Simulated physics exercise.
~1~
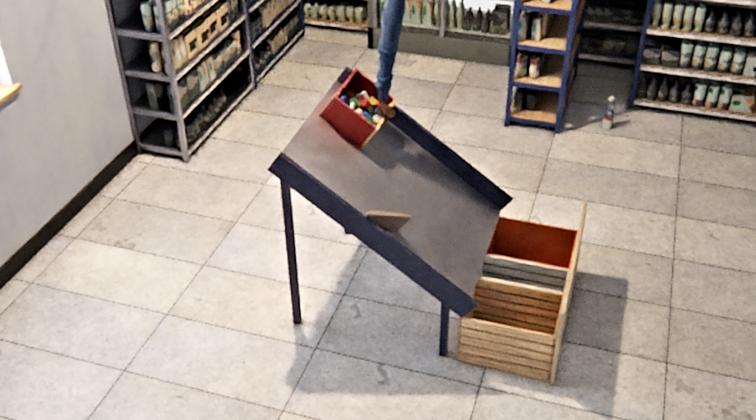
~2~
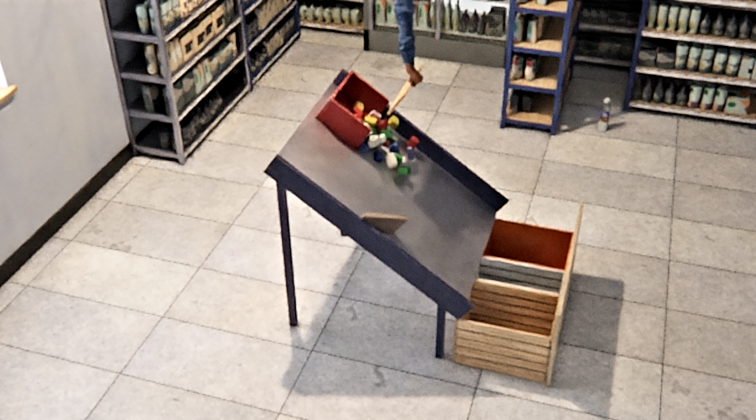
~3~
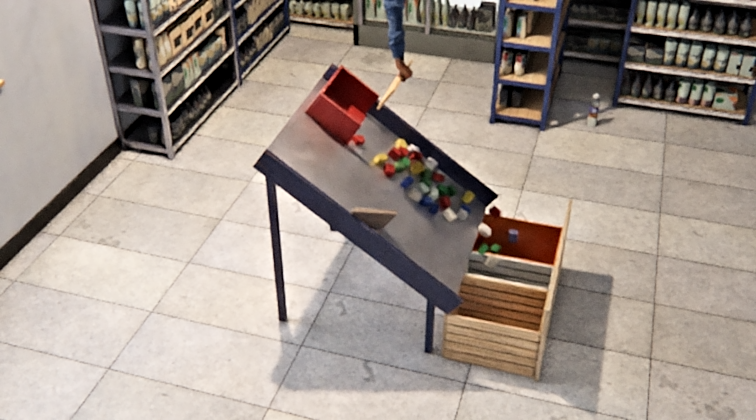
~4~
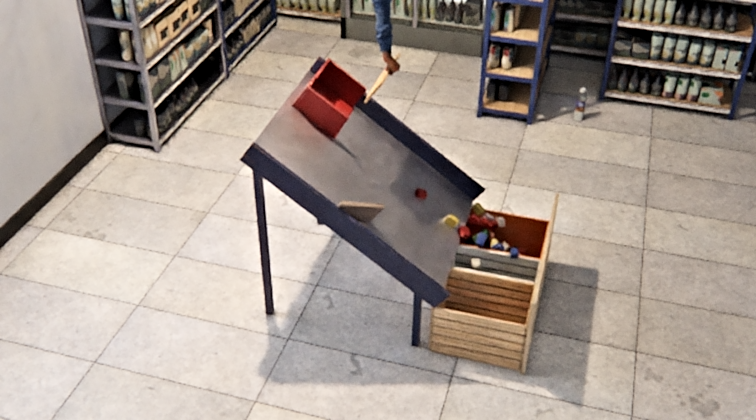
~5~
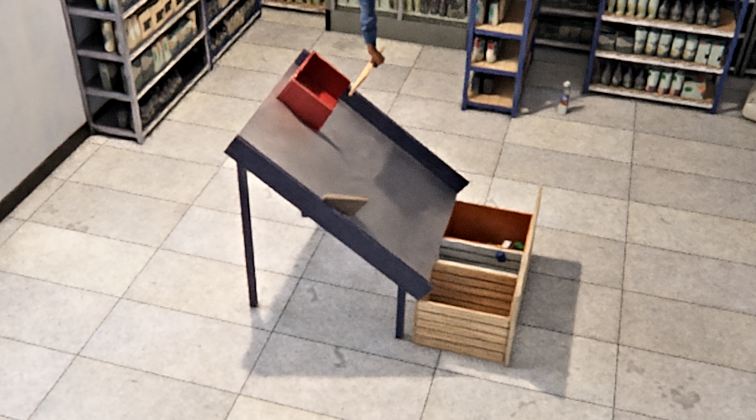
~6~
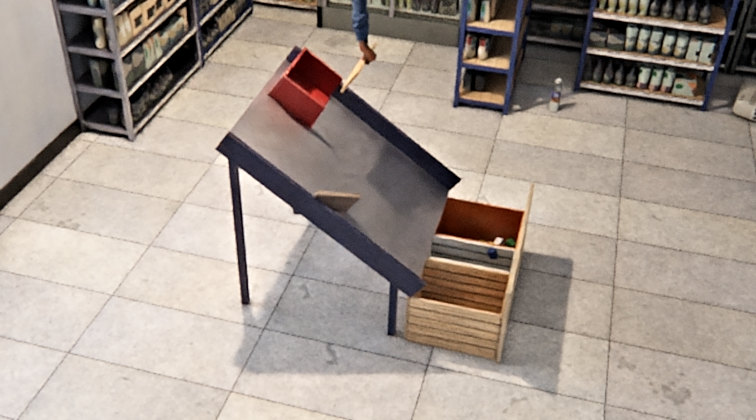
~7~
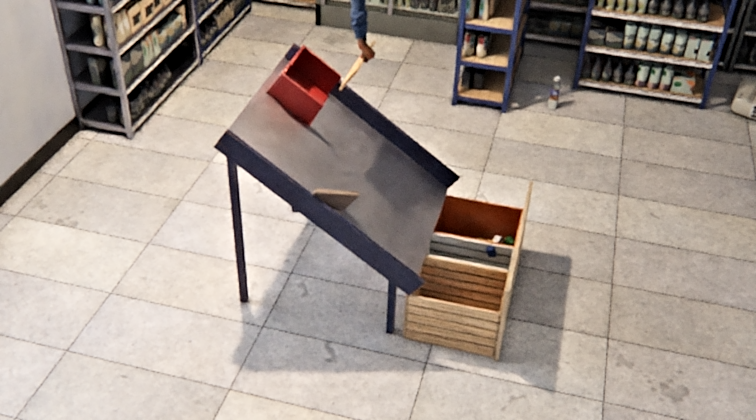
Colorful toy bricks spilled out of a red pen as a hand lifted its wooden gate, then slid and tumbled down the dark slope past an angled board, dropping mostly into the orange bin at the back and leaving the slope bare.
